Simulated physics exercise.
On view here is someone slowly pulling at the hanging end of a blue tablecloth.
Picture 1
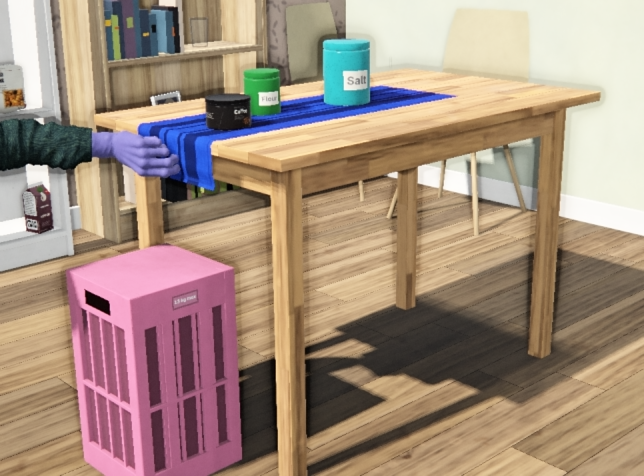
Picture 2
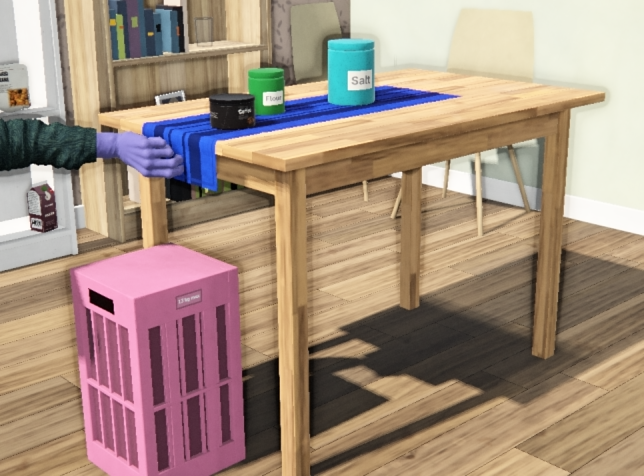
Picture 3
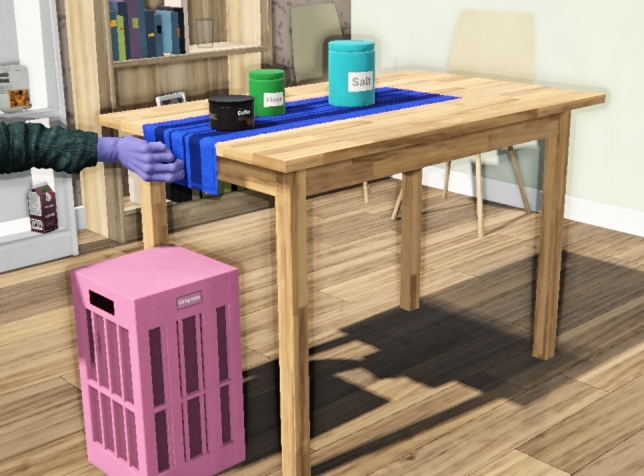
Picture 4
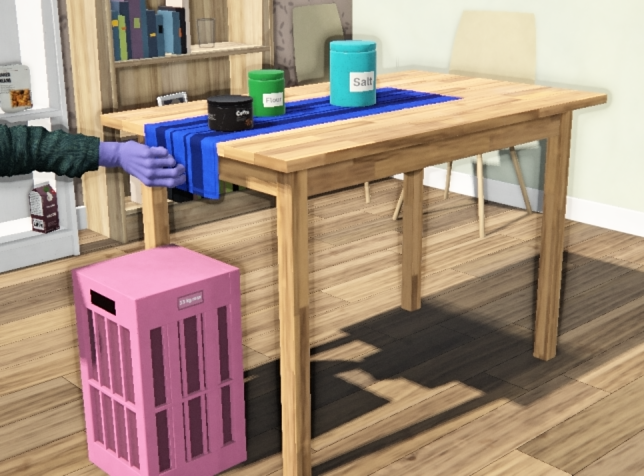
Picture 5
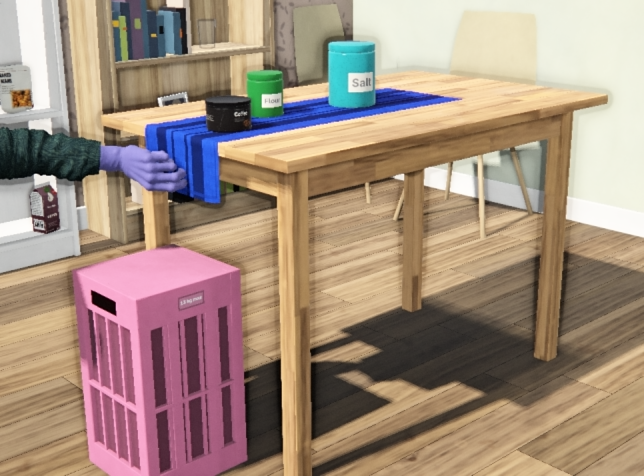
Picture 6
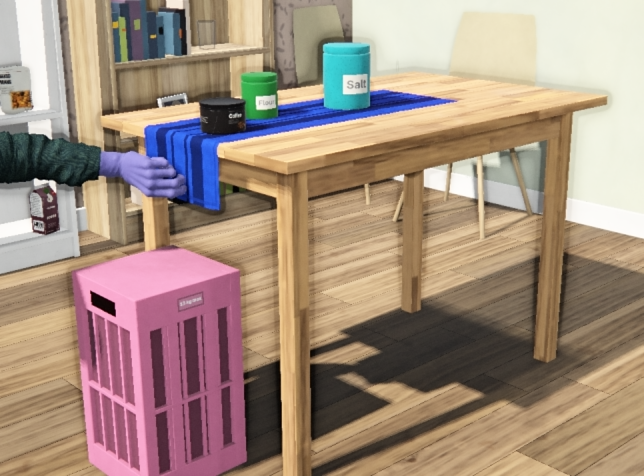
In a room with a wooden table, a pink crate and shelves behind, a purple-gloved hand grips the hanging end of a blue cloth beneath black, green and turquoise containers. The view shifts slightly, then the hand slowly draws the cloth a little lower, and the containers shift slightly left with it.
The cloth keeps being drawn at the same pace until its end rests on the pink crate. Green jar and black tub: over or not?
Green jar - not over; black tub - over.
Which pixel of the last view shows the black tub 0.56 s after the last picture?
Roughly (192, 120).
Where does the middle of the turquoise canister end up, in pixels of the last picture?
Somewhere close to pixel (300, 82) in the last view.
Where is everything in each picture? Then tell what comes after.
In the first picture, tablecloth end (214, 191); green jar (261, 71); black tub (228, 97); turquoise canister (347, 41); top of the crate (146, 281).
In the second picture, tablecloth end (217, 191), far hem (462, 97); black tub (232, 97); black tub stands on the cloth.
In the third picture, tablecloth end (218, 194); green jar (266, 71).
In the fourth picture, tablecloth end (219, 199), far hem (463, 99); black tub (230, 98).
In the fifth picture, tablecloth end (220, 202); green jar (265, 72).
In the sixth picture, tablecloth end (220, 210), far hem (459, 102); green jar (259, 74); black tub (222, 101); top of the crate (152, 283).
Then, 0.20 s after the last picture, hem going down; jar moved a little; tub moved a little.
Then, 0.56 s after the last picture, hem going down; jar carried along near (228, 100); tub carried along near (192, 120).
Then, 0.92 s after the last picture, hem on the crate; jar carried along near (206, 103); tub over the edge.
At rest, hem on the crate; jar carried along near (199, 104); tub over the edge. The green jar stays on the table and the black tub goes over the edge.
